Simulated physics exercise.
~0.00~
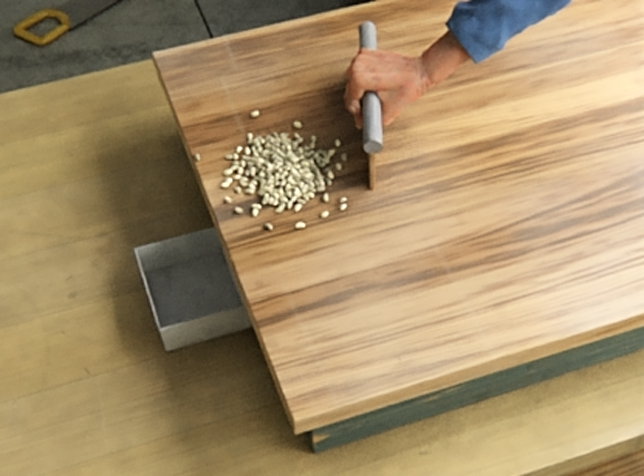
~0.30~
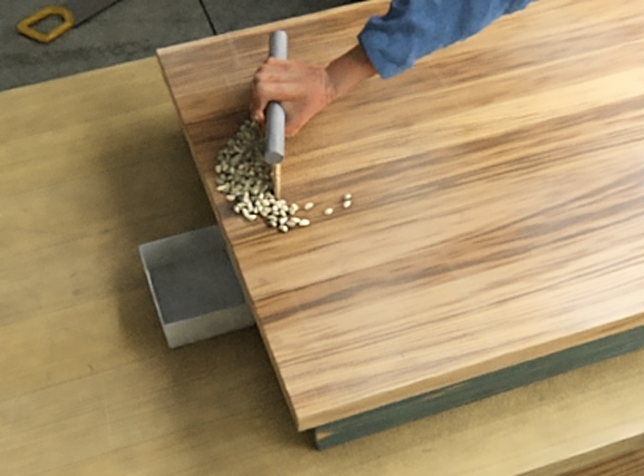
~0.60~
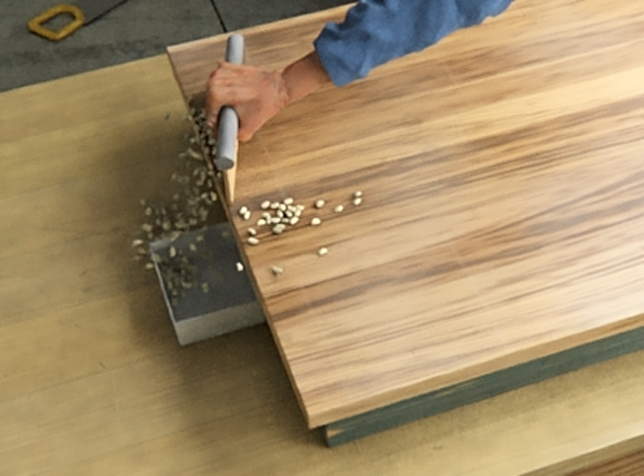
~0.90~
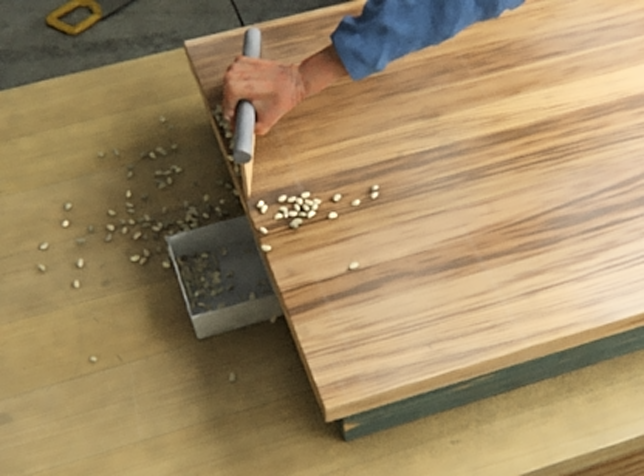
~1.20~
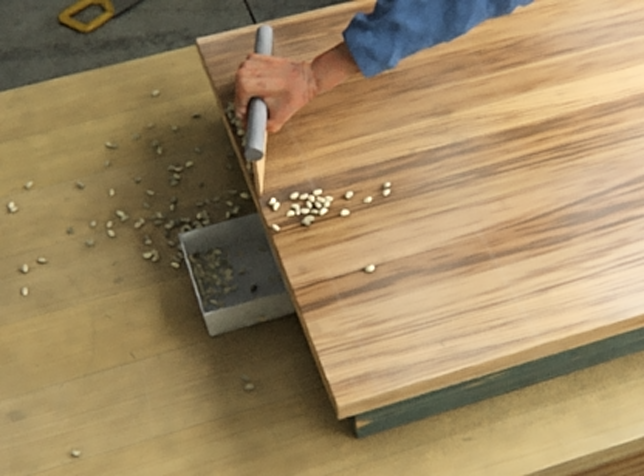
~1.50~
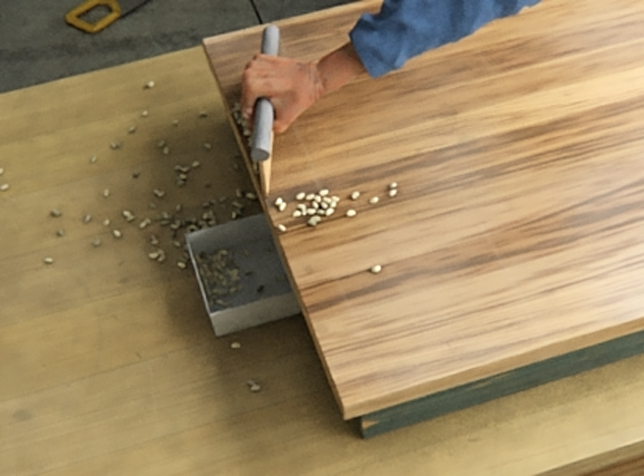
A hand in a blue sleeve pushed a heap of white beans left across a striped wooden board with a scraper, stopping at the edge as many spilled over, some into a metal tin, more scattered around it, and a few left on top.
